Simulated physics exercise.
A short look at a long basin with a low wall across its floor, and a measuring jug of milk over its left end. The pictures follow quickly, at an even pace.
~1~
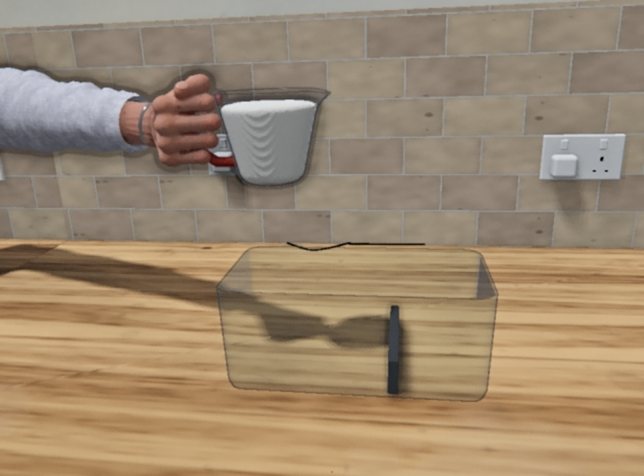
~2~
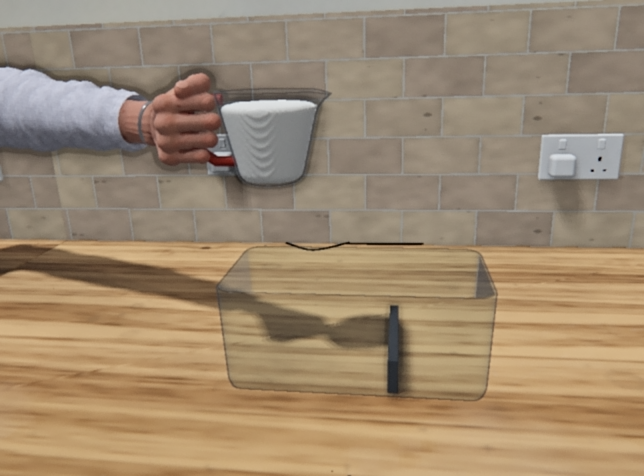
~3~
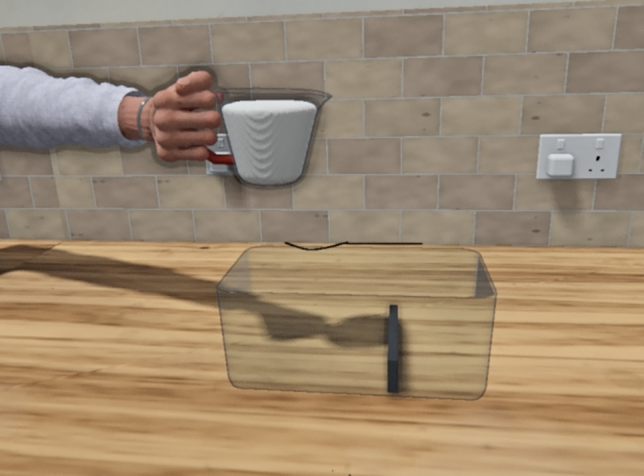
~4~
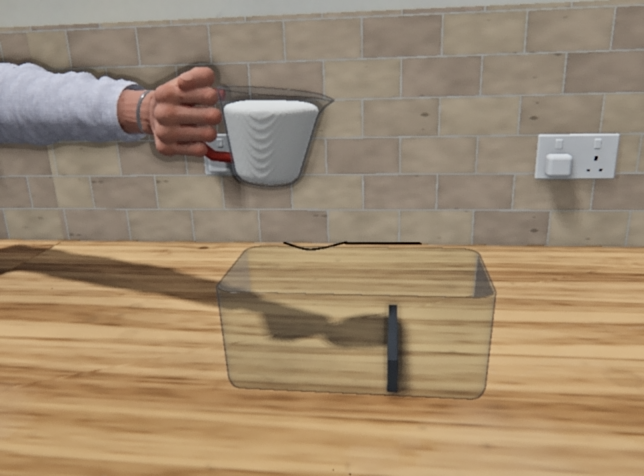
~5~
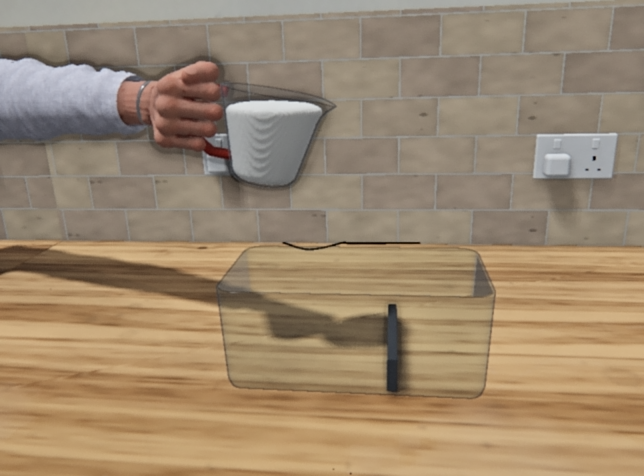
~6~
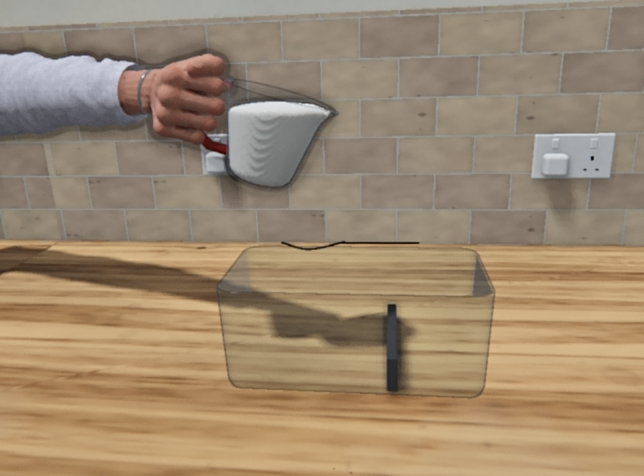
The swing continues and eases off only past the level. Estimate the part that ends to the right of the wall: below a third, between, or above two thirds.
It comes to between a third and two thirds.
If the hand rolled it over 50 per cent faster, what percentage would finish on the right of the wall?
About 30 per cent.
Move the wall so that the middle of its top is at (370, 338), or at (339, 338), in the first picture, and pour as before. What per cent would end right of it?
Near 75 % and 90 %.
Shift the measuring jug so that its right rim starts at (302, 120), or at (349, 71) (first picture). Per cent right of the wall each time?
First some 5, then 70 per cent.
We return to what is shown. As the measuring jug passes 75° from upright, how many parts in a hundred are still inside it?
Roughly 55 in a hundred.
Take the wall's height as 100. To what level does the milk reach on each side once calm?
The left part 20 per cent, the right part 40.
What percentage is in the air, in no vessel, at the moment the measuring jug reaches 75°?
Roughly 30 in a hundred.
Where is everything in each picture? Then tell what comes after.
The first frame shows tilt 0°; pouring edge (331, 91); surface from (224, 106) to (318, 104); the long basin's rim runs from (233, 268) to (488, 274); the wall's top is at (394, 332).
The second frame shows tilt 1°; pouring edge (331, 92); surface from (224, 106) to (318, 105).
The third frame shows tilt 3°; pouring edge (333, 95); surface from (226, 105) to (318, 105).
The fourth frame shows tilt 6°; pouring edge (335, 99); surface from (228, 105) to (319, 107).
The fifth frame shows tilt 11°; pouring edge (337, 105); surface from (230, 106) to (324, 108).
The sixth frame shows tilt 17°; pouring edge (339, 113); surface from (233, 108) to (331, 110).
A moment on, the measuring jug is tipped on its side and 57 per cent is still to pour, 3 is left of the wall and 10 right of it.
Next, the measuring jug is tipped right over and 7 per cent is still to pour, 37 is left of the wall and 42 right of it.
Then the measuring jug is tipped right over and 0 per cent is still to pour, 56 is left of the wall and 42 right of it.
Later the measuring jug is tipped right over and 0 per cent is still to pour, 56 is left of the wall and 42 right of it.
Finally, 56 per cent lies left of the wall, 42 right of it and 2 outside.
